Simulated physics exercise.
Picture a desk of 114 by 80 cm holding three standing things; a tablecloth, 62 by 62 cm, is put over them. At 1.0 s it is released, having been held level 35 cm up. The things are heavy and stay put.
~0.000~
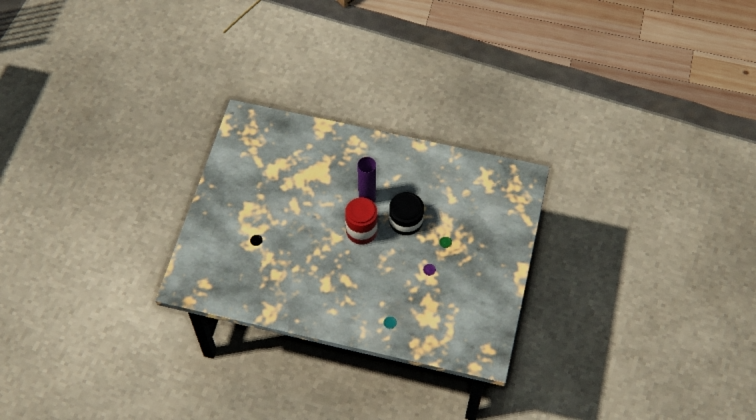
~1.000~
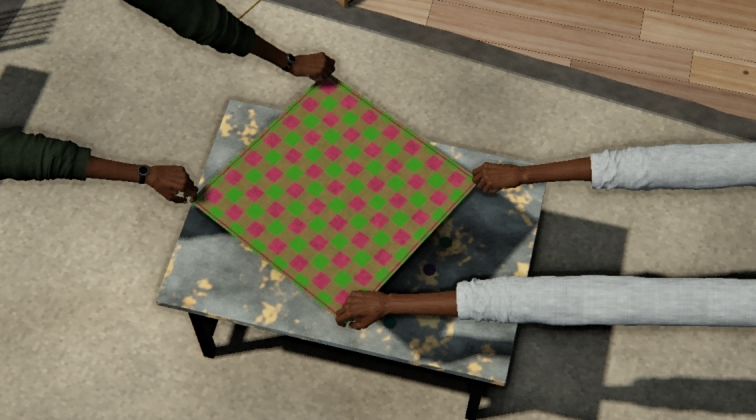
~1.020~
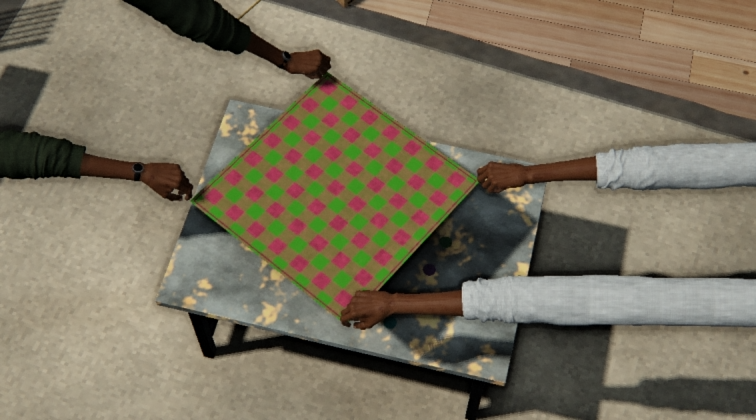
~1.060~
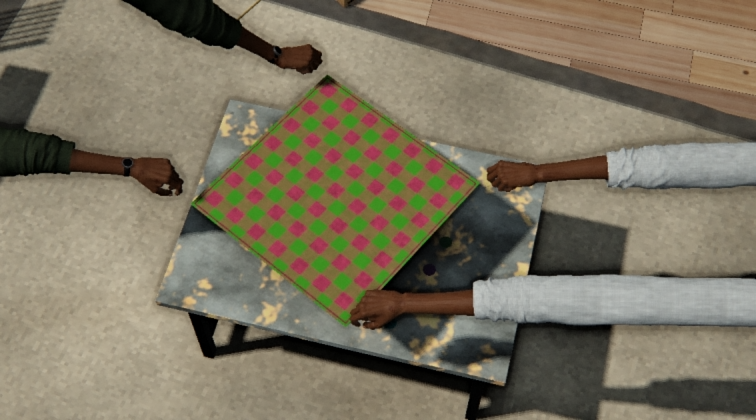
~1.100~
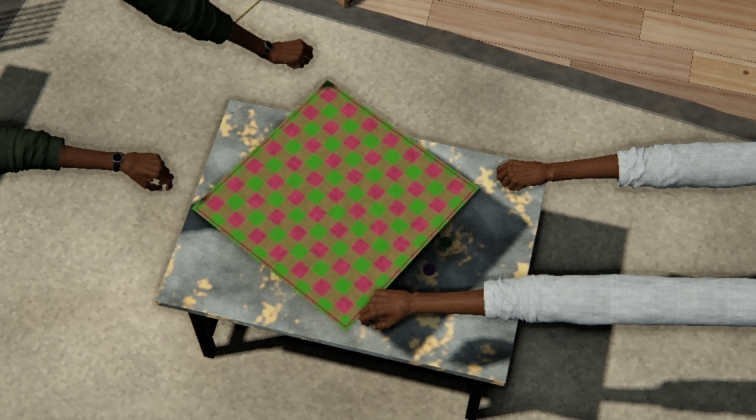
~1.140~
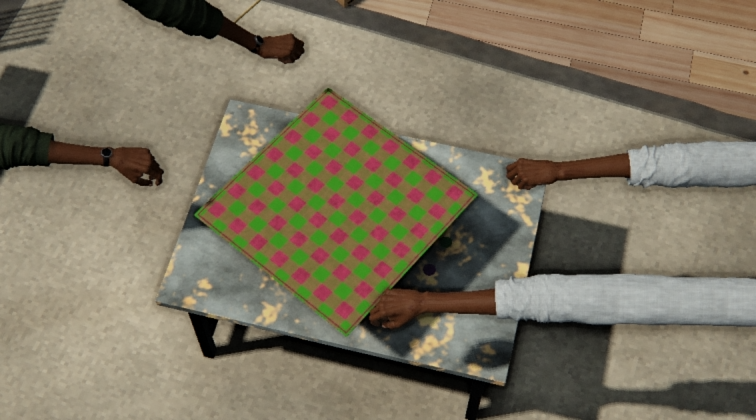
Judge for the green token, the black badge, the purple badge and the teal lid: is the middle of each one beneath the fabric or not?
In order: Green token: Visible; black badge: Concealed; purple badge: Visible; teal lid: Visible.
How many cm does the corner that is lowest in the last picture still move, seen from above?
That corner moves about 6 cm, measured flat, before it rests.
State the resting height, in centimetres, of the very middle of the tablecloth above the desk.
Height: Approx. 13 cm.
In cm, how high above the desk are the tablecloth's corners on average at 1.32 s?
I'd put their mean height at around 0 cm.
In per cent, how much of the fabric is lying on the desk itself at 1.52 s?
Roughly 35 per cent of it.
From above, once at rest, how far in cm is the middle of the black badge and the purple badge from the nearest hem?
About 6 cm, 4 cm.
By 1.3 s, 20 % of it is down, spanning 71 by 69 cm, above black badge.
By 1.5 s, 35 % of it is down, spanning 69 by 67 cm, above black badge.
By 1.7 s, 35 % of it is down, spanning 70 by 70 cm, above black badge.
By 1.9 s, 35 % of it is down, spanning 71 by 66 cm, above black badge.
By 2.7 s, 35 % of it is down, spanning 71 by 66 cm, above black badge.
